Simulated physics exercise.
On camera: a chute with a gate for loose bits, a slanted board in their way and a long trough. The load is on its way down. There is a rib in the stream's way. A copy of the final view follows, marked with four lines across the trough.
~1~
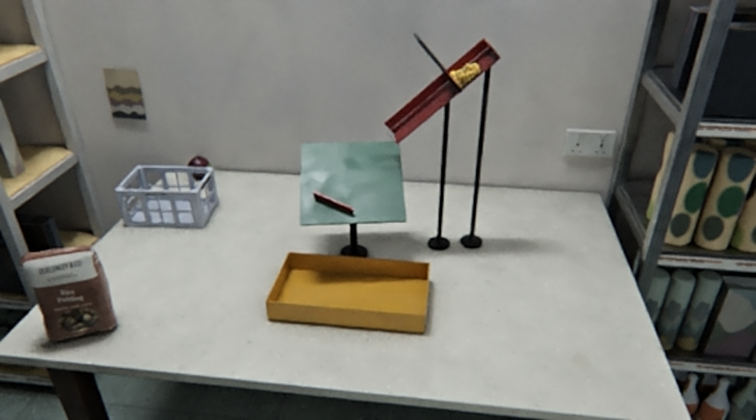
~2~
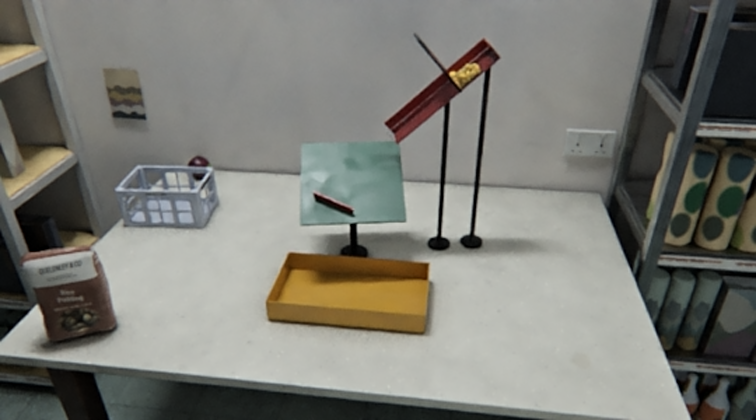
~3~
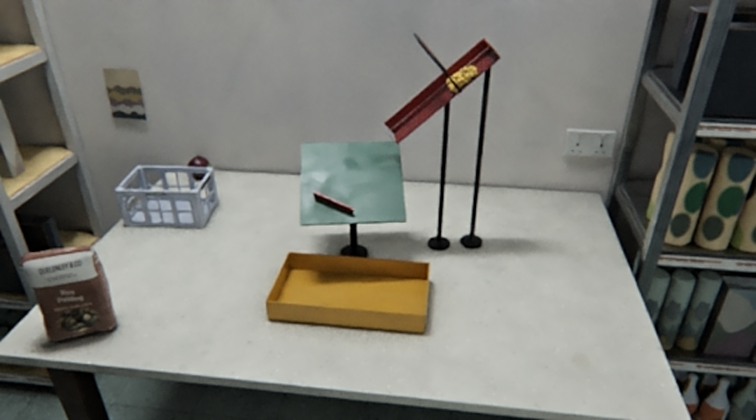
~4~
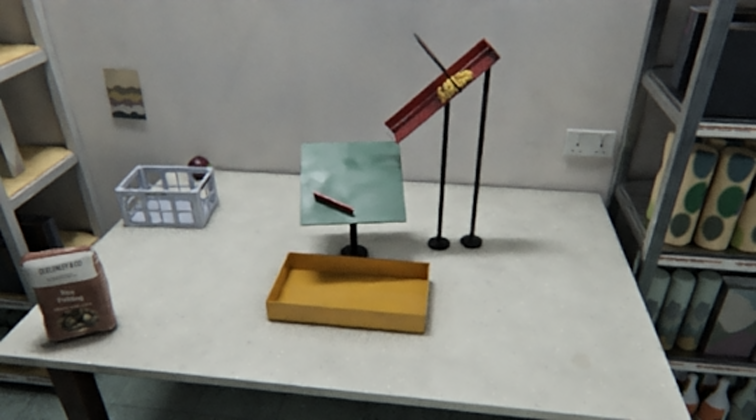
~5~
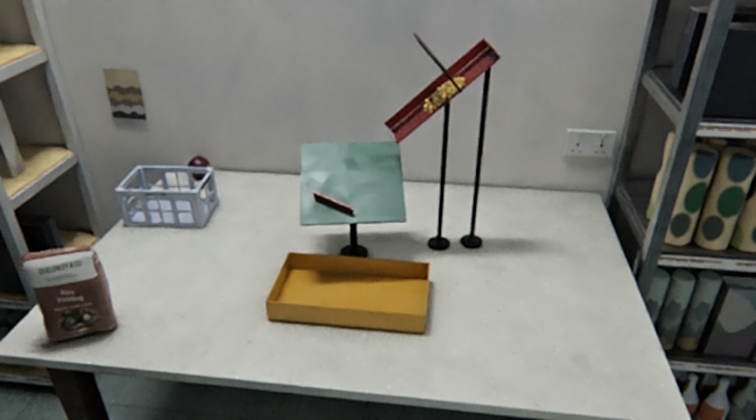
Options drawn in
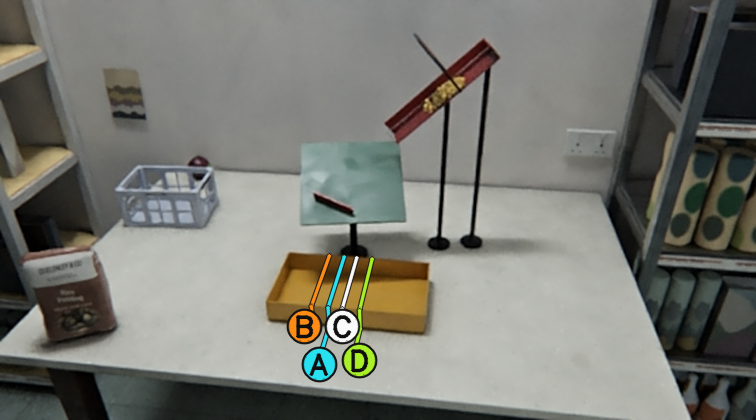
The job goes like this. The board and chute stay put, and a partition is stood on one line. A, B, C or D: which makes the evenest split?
It is D.
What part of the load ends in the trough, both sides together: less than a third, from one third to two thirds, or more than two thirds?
It is from one third to two thirds.
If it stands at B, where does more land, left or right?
Right.
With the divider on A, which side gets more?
The right side.
On the marked copy, line A crosses the front rim at (328, 306); line B crosses the front rim at (311, 305); line C crosses the front rim at (342, 308); line D crosses the front rim at (359, 309).
Choosing A, of what is caught, about a quarter on the left of the divider, most on the right.
Choosing B, of what is caught, about a quarter on the left of the divider, most on the right.
Choosing C, of what is caught, about a quarter on the left of the divider, most on the right.
Choosing D, of what is caught, about two thirds on the left of the divider, about a third on the right.
